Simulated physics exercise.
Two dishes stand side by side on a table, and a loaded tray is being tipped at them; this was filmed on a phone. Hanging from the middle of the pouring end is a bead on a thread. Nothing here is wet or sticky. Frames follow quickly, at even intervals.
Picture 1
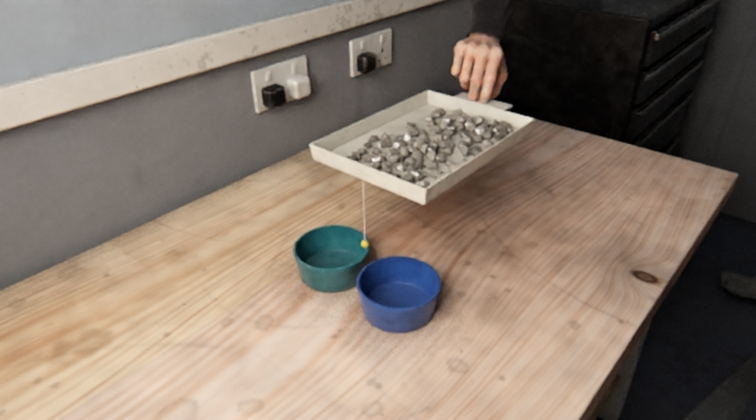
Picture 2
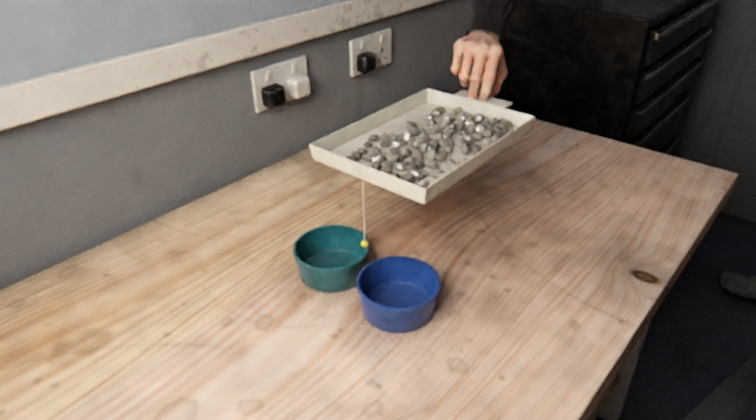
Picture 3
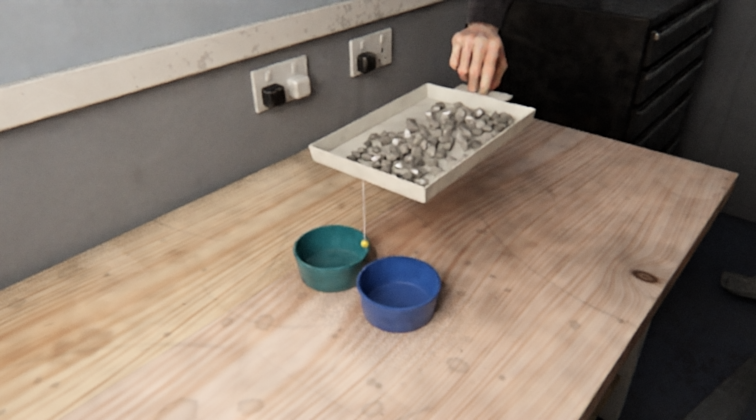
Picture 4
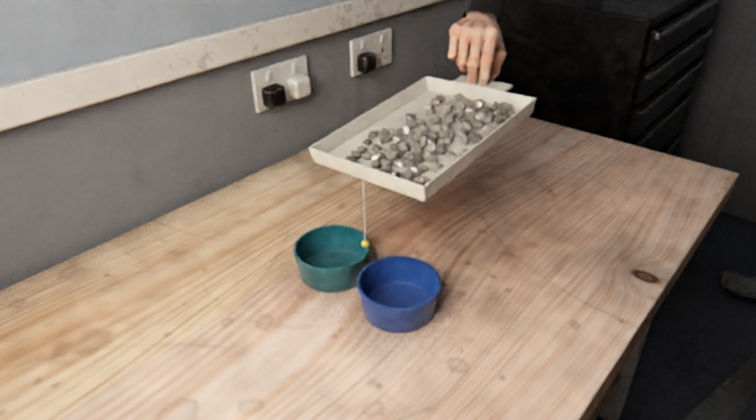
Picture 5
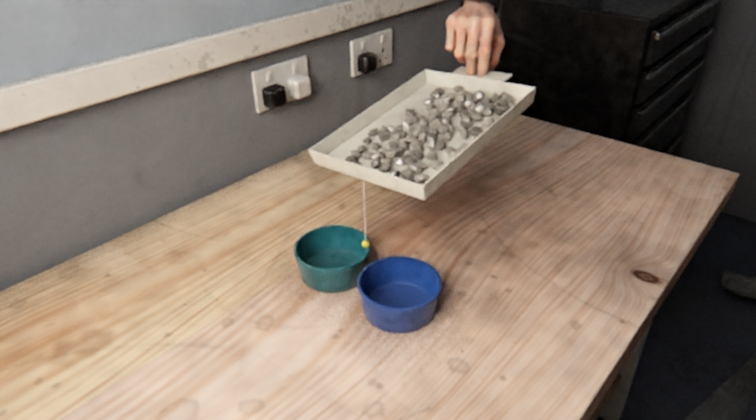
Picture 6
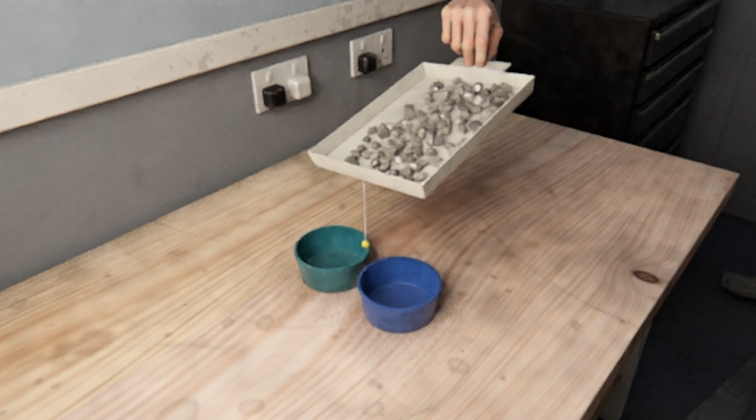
To begin with, a hand holds a white tray of grey gravel nearly level above a wooden table, near a green dish and a blue dish. The hand gradually raises the far end, slanting the tray toward the viewer and slightly to the left, while the yellow bead on its thread barely moves.
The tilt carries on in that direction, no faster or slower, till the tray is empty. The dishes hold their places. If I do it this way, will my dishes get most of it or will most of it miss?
Most of what falls will go into the dishes.
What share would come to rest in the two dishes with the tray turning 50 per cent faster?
It would be some 60 in a hundred.
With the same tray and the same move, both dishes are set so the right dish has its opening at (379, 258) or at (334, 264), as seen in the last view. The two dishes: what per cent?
You'd get 50 in a hundred first and 60 in a hundred after that.
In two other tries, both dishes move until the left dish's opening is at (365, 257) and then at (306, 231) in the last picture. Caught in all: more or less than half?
Taking them in turn, it's short of half and then beyond half.
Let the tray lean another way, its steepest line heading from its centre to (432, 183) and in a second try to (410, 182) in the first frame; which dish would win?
For the first place it's the right-side dish, for the second the right-side dish.
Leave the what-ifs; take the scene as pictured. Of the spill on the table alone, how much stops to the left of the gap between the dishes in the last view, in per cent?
That's about 90 per cent of the spill.
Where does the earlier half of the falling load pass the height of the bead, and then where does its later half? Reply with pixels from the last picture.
It passes near (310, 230) first and then near (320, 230).
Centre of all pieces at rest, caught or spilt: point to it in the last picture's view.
About (322, 266).
Shortly afterwards, tray tipped steeply; all but a few on the tray; only a few in the air.
Next, tray tipped right over; near a third on the tray; near a third in the left dish; near a quarter outside both; a little in the air.
Some moments later, tray tipped past a quarter turn; near two thirds in the left dish; near a quarter outside both.
In the end, tray tipped past a quarter turn; none at all in the right dish; near two thirds in the left dish; near a quarter outside both.
